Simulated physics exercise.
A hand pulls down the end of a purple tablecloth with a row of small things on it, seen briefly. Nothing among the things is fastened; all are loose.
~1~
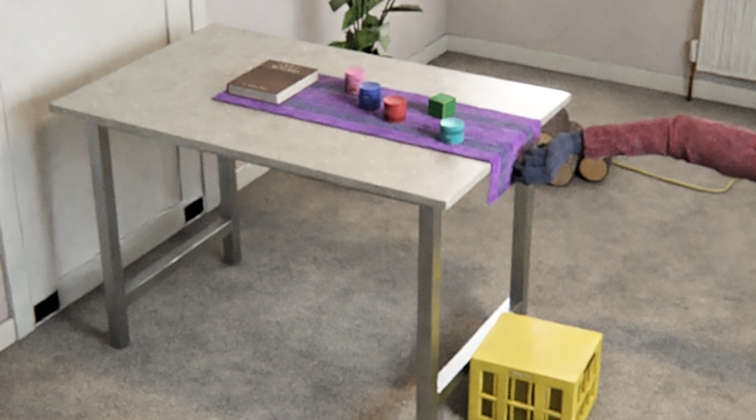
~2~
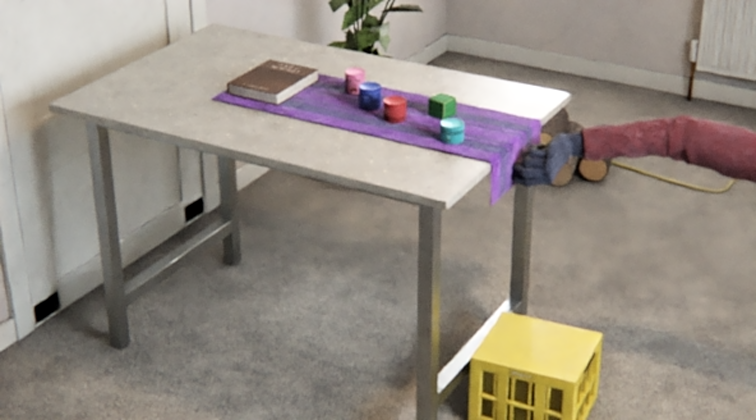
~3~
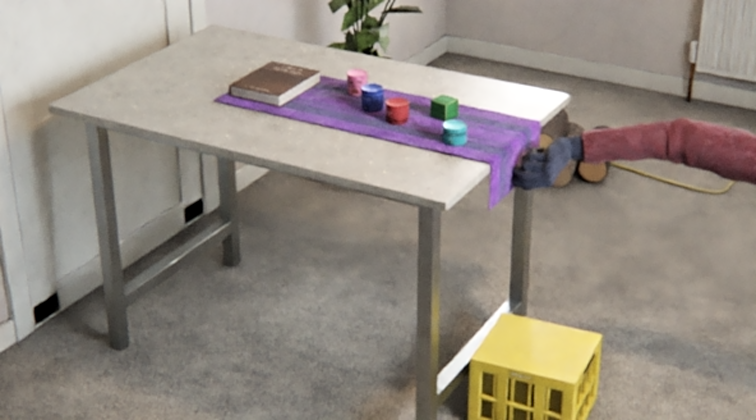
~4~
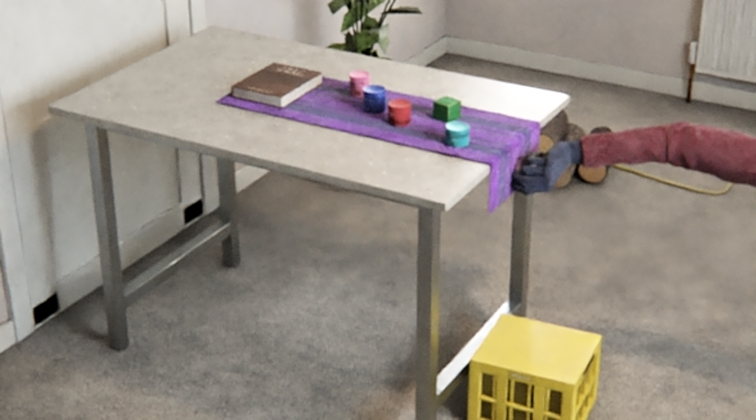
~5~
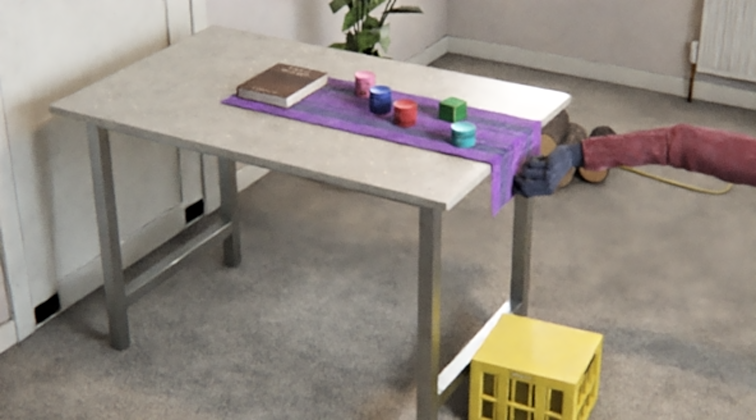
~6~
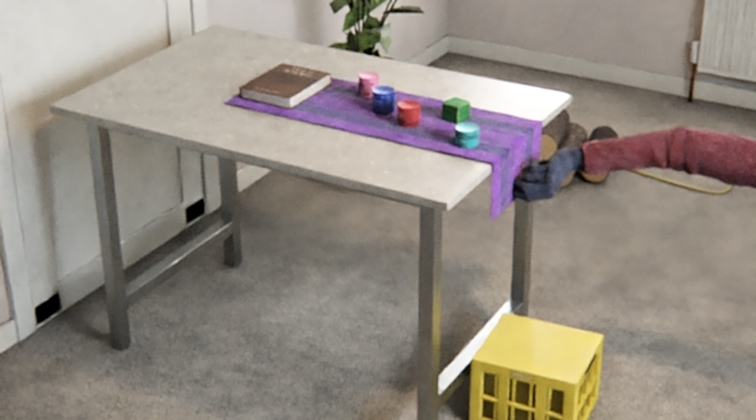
The clip shows a gloved hand at the right slowly pulling down the end of a purple cloth on a table, as the small colourful pots, green cube and brown book on it shift slightly to the right.
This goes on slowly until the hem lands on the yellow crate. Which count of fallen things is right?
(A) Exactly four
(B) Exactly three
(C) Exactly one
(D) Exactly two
Option A: Exactly four.
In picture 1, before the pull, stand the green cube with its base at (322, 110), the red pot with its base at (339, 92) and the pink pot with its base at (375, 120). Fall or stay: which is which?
The green cube stays put, the red pot stays put, the pink pot ends up off.
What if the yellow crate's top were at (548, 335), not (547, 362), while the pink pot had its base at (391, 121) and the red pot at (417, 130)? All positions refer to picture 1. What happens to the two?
Pink pot: Lost; red pot: Lost.
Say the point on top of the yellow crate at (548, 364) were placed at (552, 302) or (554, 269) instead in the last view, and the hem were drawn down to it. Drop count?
Counts: 2 / 1.
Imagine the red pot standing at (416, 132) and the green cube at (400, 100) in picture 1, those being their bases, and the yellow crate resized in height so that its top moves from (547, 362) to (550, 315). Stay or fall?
Red pot is gone, green cube stays.
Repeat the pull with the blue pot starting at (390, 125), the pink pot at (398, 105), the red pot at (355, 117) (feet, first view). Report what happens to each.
Outcome: The blue pot is gone, the pink pot is gone, the red pot is gone.
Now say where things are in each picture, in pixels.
The first frame shows hem (489, 205); turquoise pot (452, 123); green cube (442, 97); red pot (395, 100); blue pot (370, 86); pink pot (355, 71); top of the crate (547, 362).
The second frame shows hem (490, 207); turquoise pot (453, 123).
The third frame shows hem (488, 210); green cube (445, 99).
The fourth frame shows hem (489, 214); red pot (400, 103); top of the crate (546, 364).
The fifth frame shows hem (492, 219); blue pot (380, 89).
The sixth frame shows hem (491, 221); turquoise pot (467, 127); green cube (456, 102); red pot (409, 104); blue pot (384, 90); pink pot (369, 75).
A little later, hem near (515, 238); turquoise pot gone.
Next, hem near (515, 299); turquoise pot, green cube and red pot gone.
Later still, hem on the crate; turquoise pot, green cube, red pot and blue pot gone.
When it is over, hem on the crate; turquoise pot, green cube, red pot and blue pot gone. It carries off four.
